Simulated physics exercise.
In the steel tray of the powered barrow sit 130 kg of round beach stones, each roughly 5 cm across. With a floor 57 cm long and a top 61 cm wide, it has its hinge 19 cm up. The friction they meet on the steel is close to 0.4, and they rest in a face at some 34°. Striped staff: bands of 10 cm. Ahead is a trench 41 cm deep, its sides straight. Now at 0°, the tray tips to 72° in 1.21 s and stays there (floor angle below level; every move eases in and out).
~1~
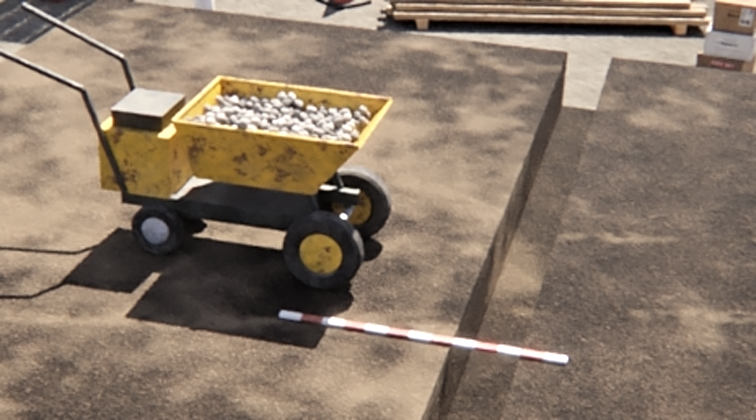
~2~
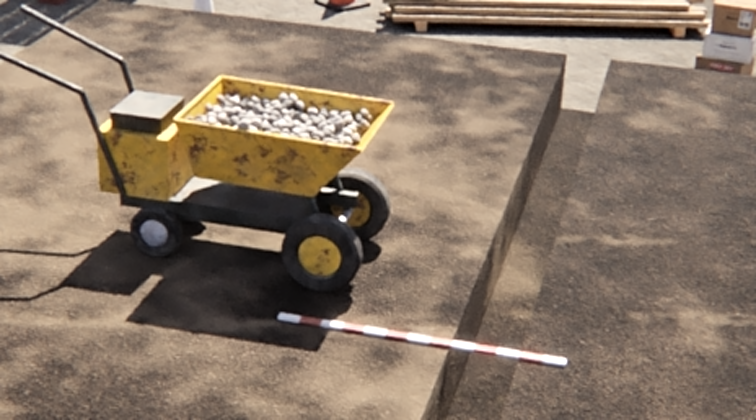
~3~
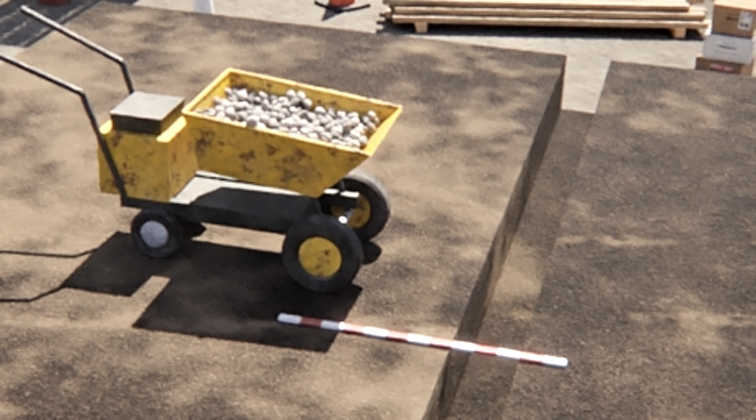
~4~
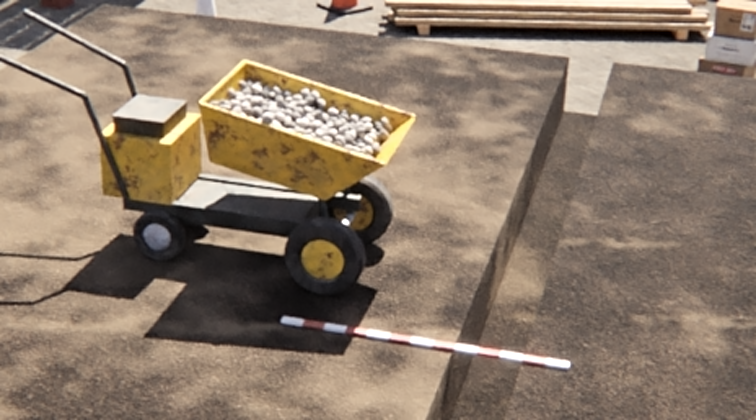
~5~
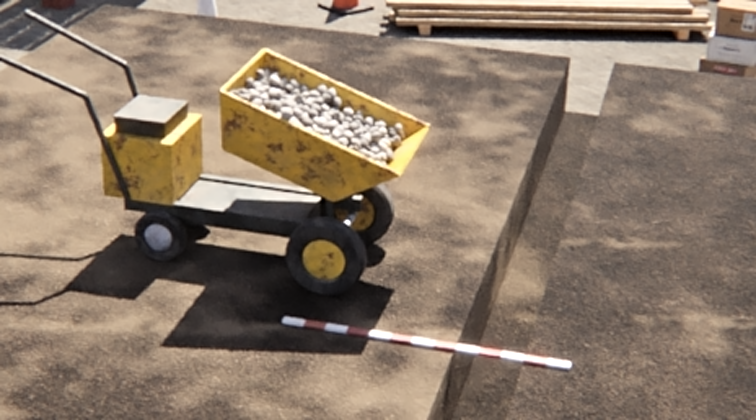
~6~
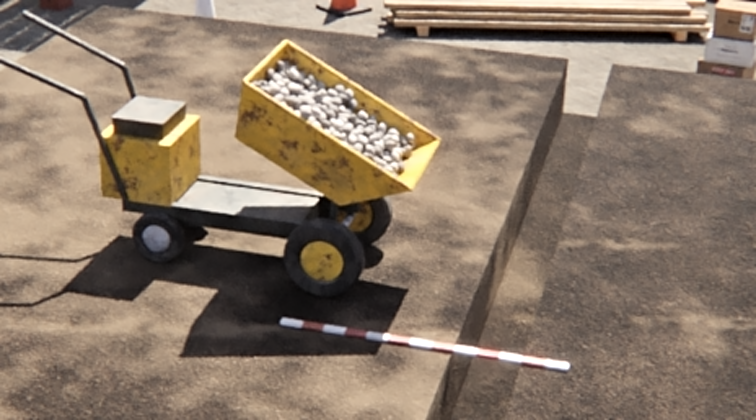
At first, a yellow powered barrow stands beside a trench, its tray of round stones level behind a red-and-white striped staff on the ground. The tray then begins to tilt, its back end rising slowly, and it keeps steepening toward the right while the wheels stay put.
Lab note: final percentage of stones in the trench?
Approx. 97 %.
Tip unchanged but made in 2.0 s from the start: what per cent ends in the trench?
It'd be some 100 per cent.
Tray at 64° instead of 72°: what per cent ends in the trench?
In that case near 95 per cent.
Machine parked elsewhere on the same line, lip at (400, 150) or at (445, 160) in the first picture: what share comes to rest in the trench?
Result: Close to 50 then close to 10 per cent.
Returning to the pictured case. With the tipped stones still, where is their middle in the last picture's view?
Near (506, 351).
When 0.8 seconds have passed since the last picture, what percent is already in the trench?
Something like 50 in a hundred.
Then, 0.4 s after the last picture the floor is at 61°, 100 % in the tray; the foremost stones are at (460, 225).
Then, 0.8 s after the last picture the floor is at 72°, 44 % in the tray, 3 % short of the trench, 52 % in the trench, 2 % past the trench; the foremost stones are at (558, 300).
Then, 1.1 s after the last picture the floor is at 72°, 13 % in the tray, 2 % short of the trench, 82 % in the trench, 3 % past the trench; the foremost stones are at (638, 329).
Then, 3.1 s after the last picture the floor is at 72°, 0 % in the tray, 97 % in the trench, 3 % past the trench; the foremost stones are at (686, 337).
